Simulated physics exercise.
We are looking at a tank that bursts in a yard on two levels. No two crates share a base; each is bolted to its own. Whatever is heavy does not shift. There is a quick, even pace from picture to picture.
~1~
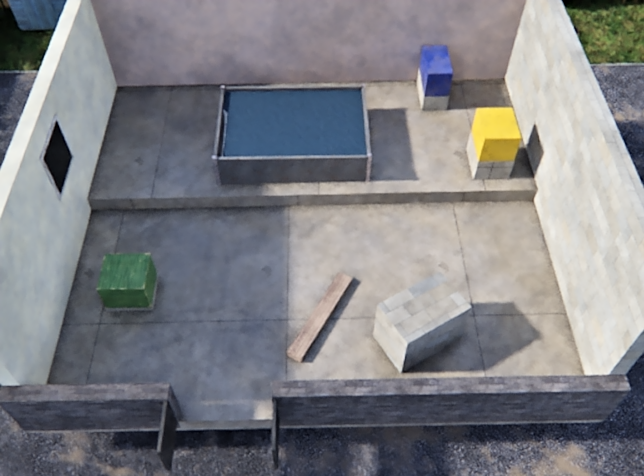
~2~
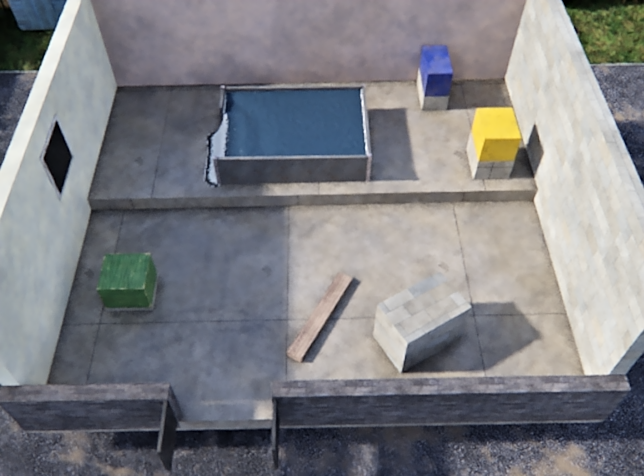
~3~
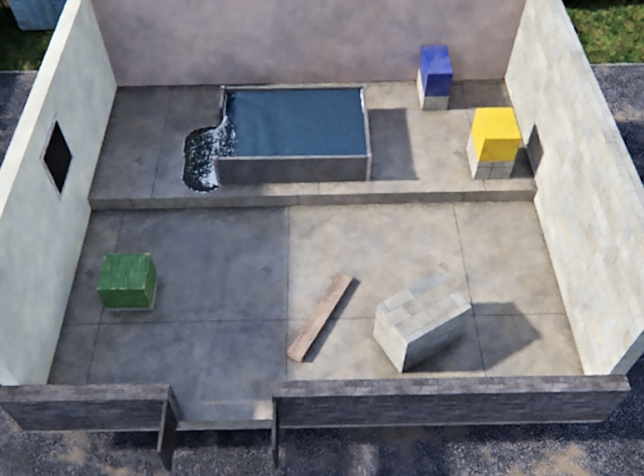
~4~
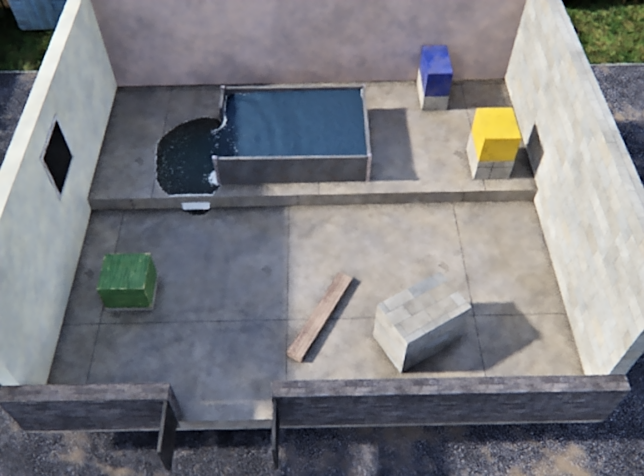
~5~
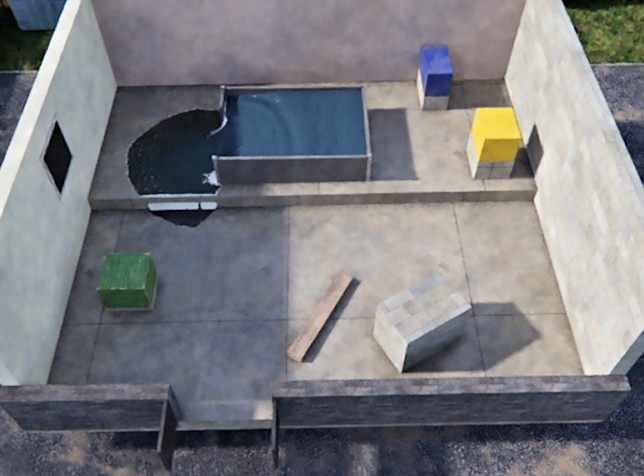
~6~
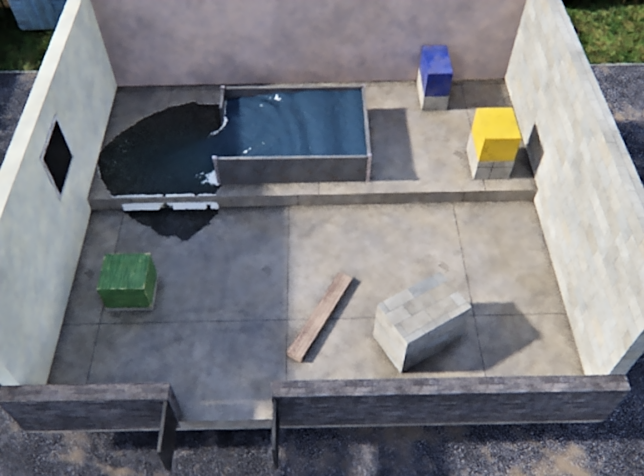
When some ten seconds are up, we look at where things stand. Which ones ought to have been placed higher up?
Outcome: Blue crate: Clear, yellow crate: Clear, green crate: Doused.
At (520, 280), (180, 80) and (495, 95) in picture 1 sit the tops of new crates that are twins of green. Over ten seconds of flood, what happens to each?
Going through them in order, the first is not reached, the second is overtopped and the third is not reached.
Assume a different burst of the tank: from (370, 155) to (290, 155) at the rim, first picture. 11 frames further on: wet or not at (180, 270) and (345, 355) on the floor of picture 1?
Untouched, then submerged.
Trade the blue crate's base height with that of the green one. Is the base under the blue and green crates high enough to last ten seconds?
Blue crate: Is reached; green crate: Stays clear.
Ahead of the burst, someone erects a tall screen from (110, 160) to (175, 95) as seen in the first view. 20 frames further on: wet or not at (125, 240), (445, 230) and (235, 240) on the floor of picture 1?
The first point comes out inundated, the next unwetted, the last unwetted.
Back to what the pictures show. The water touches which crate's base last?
Result - the crate marked yellow.
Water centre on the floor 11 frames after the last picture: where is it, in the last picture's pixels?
Centre of mass: Roughly (219, 157).
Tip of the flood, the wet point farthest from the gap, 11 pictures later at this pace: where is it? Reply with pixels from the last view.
The front tops out at about (53, 364).
A moment on, water covers 15 % of the floor; the blue crate not reached, the yellow crate not reached, the green crate not reached.
Next, water covers 20 % of the floor; the blue crate not reached, the yellow crate not reached, the green crate water round its plinth.
Then, water covers 30 % of the floor; the blue crate not reached, the yellow crate not reached, the green crate water round its plinth.
Later, water covers 60 % of the floor; the blue crate water round its plinth, the yellow crate not reached, the green crate water round its plinth.
In the end, water covers 90 % of the floor; the blue crate stayed above the water, the yellow crate stayed above the water, the green crate was topped.
